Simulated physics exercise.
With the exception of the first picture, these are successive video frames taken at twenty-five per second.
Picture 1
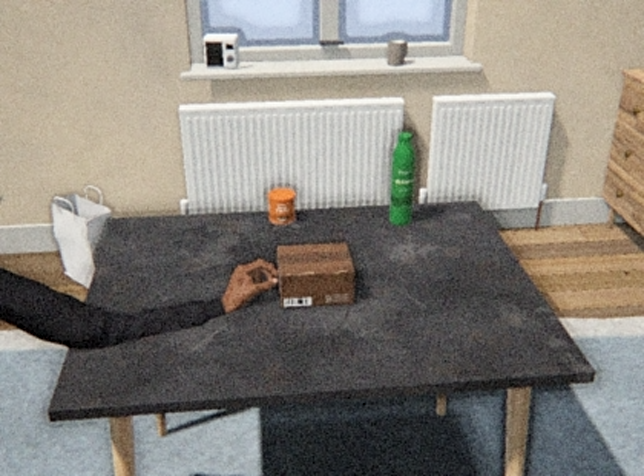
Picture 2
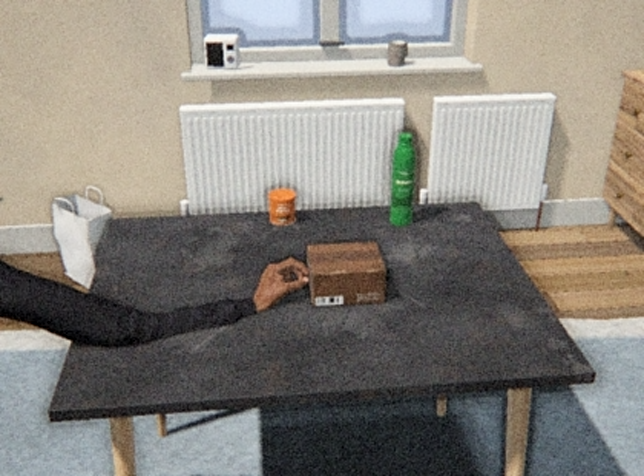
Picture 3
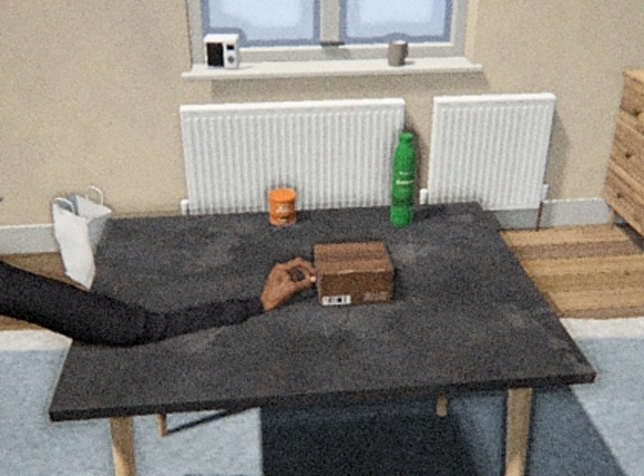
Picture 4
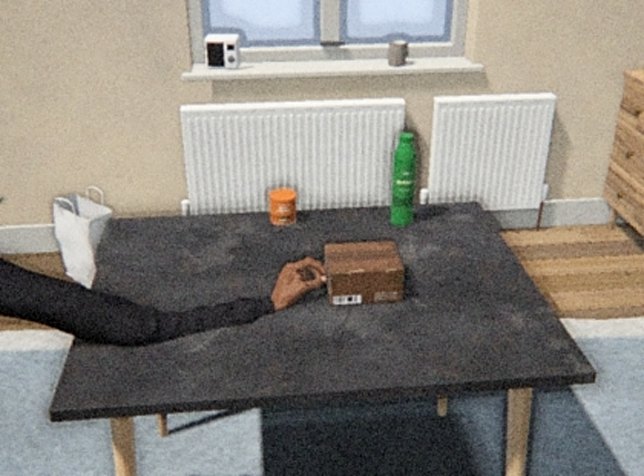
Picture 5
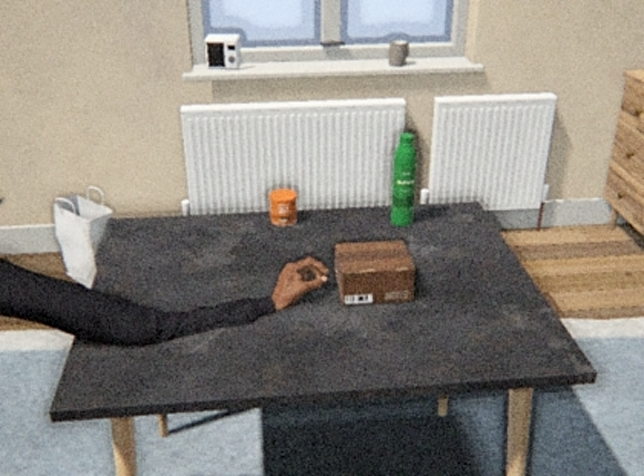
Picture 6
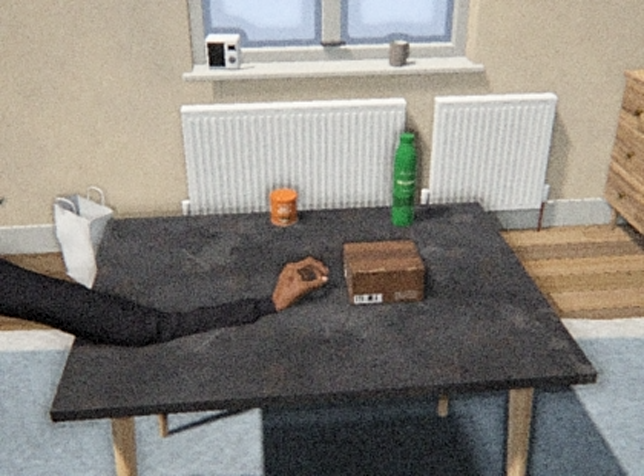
A brown box sits beside a dark-sleeved hand on a dark table, seen from slightly above in a room with a window and white radiators. An orange tub and a green bottle stand at the back, with a white bag behind the table to the left. The hand pushes the box right, then stays behind as the box slides slightly farther, while the camera holds still.
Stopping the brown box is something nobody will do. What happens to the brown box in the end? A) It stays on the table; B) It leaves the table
It stays on the table.
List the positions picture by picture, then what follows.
The first picture shows under the hand; brown box (315, 275).
The second picture shows under the hand; brown box (345, 273).
The third picture shows under the hand; brown box (353, 273).
The fourth picture shows brown box (363, 273).
The fifth picture shows brown box (373, 272) slid a little.
The sixth picture shows brown box (383, 272) slid a little.
Then, 0.24 s after the last picture, brown box slid a little near (402, 271).
Then, 0.48 s after the last picture, brown box resting near (402, 271).
At rest, moved from the start, brown box. Seen from the same camera at the end, brown box near (402, 271).
